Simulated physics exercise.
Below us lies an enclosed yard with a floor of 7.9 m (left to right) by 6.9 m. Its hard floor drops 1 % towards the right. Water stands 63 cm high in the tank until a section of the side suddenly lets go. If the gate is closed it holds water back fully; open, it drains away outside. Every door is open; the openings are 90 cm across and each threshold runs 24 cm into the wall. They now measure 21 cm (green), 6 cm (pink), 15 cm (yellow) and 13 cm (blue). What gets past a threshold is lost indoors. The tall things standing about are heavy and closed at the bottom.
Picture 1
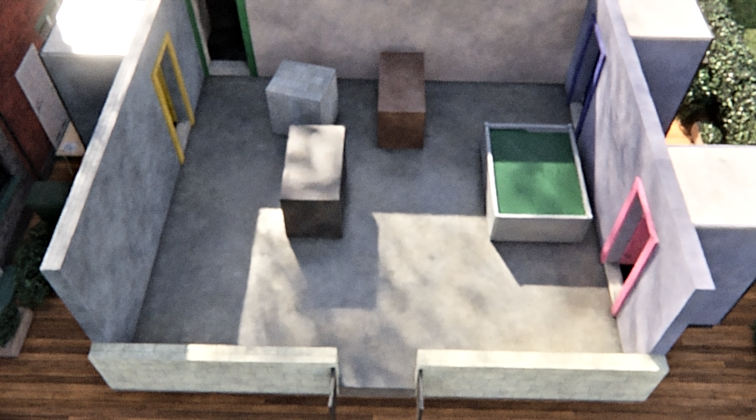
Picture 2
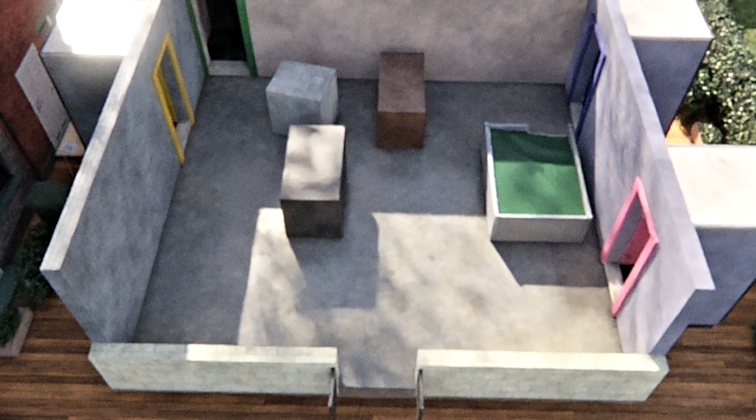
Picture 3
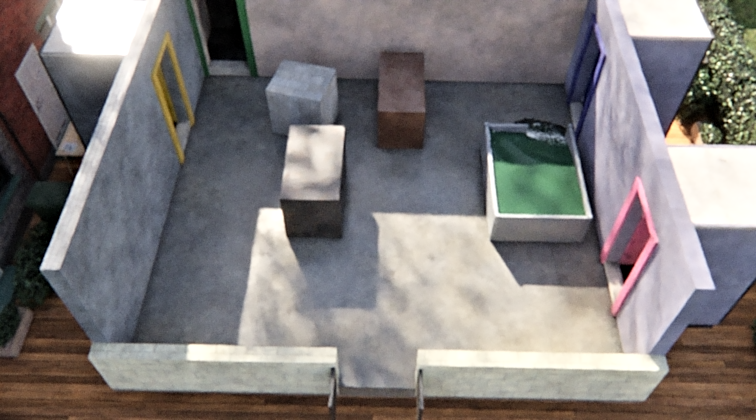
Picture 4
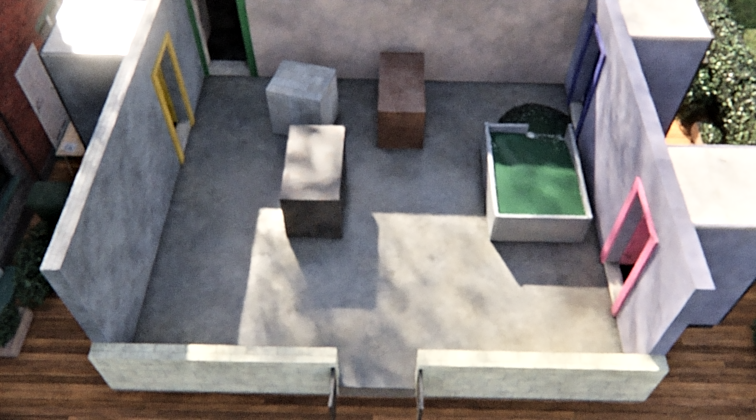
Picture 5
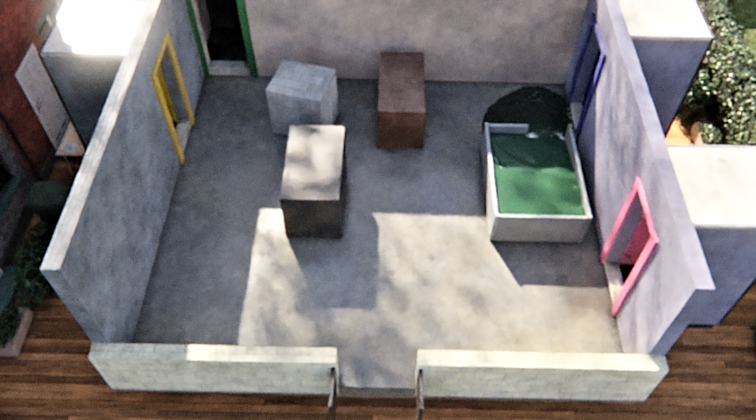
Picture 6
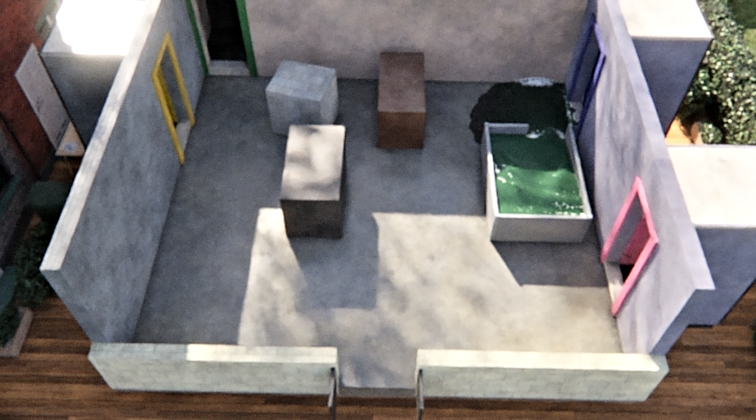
In a walled yard with blocks on a grey floor and coloured doorways, a pale tank of green water sits still on the right. Its far side opens, and dark water pours out behind it. The puddle widens across the floor to the blue doorway while the tank's surface turns choppy.
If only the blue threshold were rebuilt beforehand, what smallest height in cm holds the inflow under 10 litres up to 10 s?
At least 24 cm or so.
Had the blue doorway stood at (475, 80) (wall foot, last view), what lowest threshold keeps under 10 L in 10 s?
About 17 cm.
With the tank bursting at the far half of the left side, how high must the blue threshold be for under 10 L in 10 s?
Then roughly 7.0 cm.
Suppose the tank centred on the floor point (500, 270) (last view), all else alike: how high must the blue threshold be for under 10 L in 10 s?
About 16 cm.
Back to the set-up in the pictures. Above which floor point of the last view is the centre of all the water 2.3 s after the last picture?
At about (508, 148).
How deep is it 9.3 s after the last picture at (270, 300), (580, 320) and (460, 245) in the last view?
In that order: 0, 6 and 4 cm.
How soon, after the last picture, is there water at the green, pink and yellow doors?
Arrival: Green 3.0 s, pink 5.5 s, yellow 4.5 s.
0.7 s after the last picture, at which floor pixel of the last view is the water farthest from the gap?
Around (435, 82).
Then, 0.7 s after the last picture water covers 10 % of the floor, deepest (46 cm) near (558, 85); 23 cm at the blue door, 18 litres in over its 13 cm threshold.
Then, 2.3 s after the last picture water covers 15 % of the floor, deepest (30 cm) near (559, 90); 22 cm at the blue door, 78 litres in over its 13 cm threshold.
Then, 9.3 s after the last picture water covers 75 % of the floor; 12 cm at the blue door, 161 litres in over its 13 cm threshold.
At the blue door as built, the water peaked near 24 cm, 0.5 s after the last picture.
Run again over the same 10 s with other heights there, 53 litres in over 19 cm, 1 litre over 30.5 cm. The limit of 10 litres is kept from about 24 cm up.
